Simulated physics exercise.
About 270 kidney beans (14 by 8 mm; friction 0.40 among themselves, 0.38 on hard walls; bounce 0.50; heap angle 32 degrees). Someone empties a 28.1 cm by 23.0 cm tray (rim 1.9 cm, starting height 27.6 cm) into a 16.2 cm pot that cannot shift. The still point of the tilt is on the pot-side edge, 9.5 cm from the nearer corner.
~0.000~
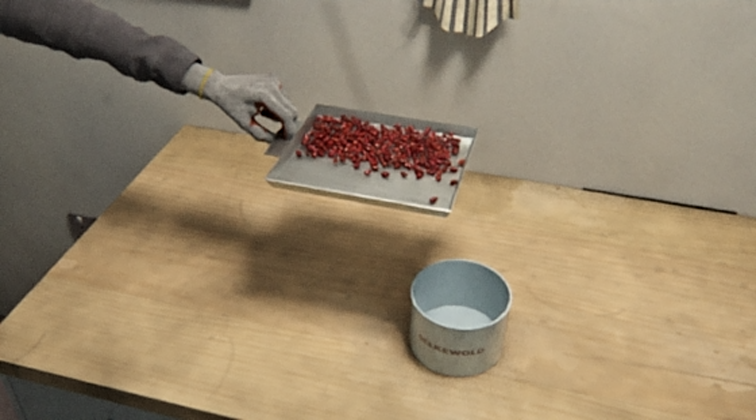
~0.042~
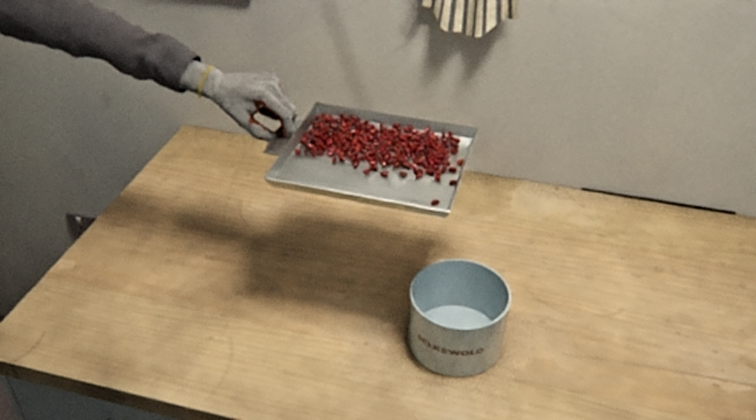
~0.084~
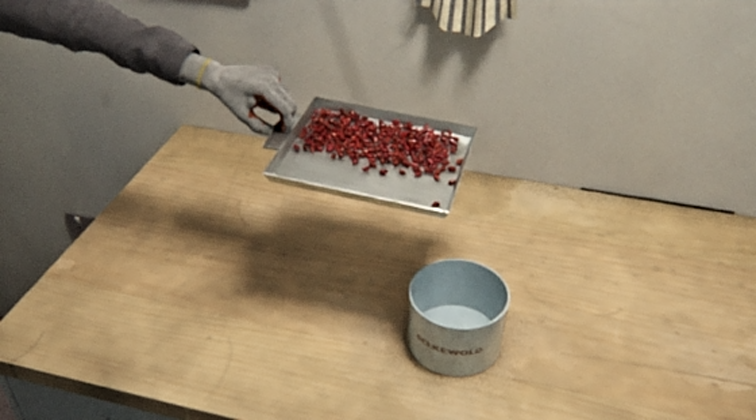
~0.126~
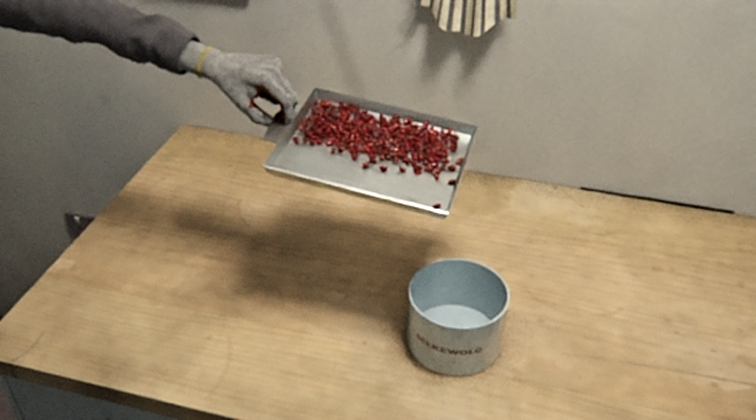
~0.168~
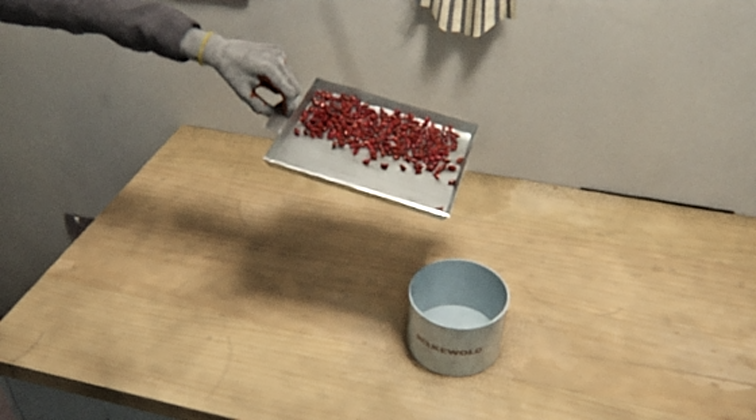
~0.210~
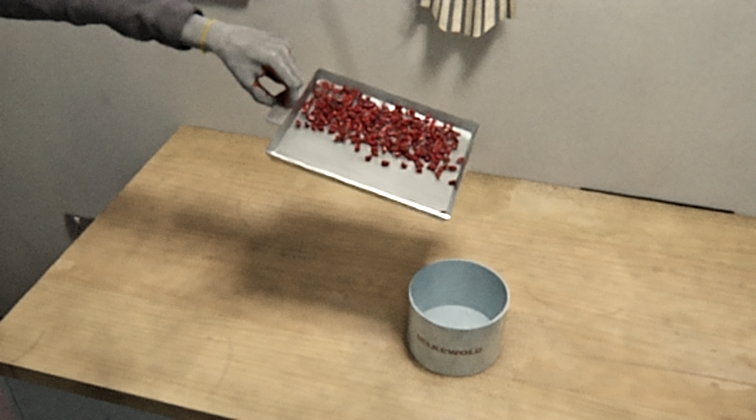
In this clip, a gloved hand holds a metal tray of small red beans above a wooden table, near a round metal pot, then gradually raises the tray's left side, tilting it toward the right while the beans barely shift.
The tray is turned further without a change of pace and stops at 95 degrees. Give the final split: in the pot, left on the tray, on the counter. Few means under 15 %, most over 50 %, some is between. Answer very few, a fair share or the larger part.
In the pot: The larger part; left on the tray: Very few; on the counter: A fair share.
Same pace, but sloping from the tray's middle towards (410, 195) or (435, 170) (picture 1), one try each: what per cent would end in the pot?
About 90 and 20 per cent.
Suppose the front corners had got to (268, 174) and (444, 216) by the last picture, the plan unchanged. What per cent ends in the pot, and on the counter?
Pot 65, counter 35.
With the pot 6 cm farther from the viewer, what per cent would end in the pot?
It would be near 40 per cent.
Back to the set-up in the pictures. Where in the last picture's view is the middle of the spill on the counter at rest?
Around (554, 347).
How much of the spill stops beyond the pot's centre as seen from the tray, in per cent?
Roughly 90 per cent.
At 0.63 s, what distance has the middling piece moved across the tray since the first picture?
Some 11 cm.
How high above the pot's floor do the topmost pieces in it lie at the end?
Some 2.0 cm.
After 0.63 s, tilt 53 degrees; the tray holds 100 %, the pot 0 %.
After 0.90 s, tilt 79 degrees; the tray holds 25 %, the pot 25 %.
After 1.28 s, tilt 95 degrees; the tray holds 0 %, the pot 70 %.
In the end, at 2.5 s, pot 70 %, tray 0 %, counter 30 %.
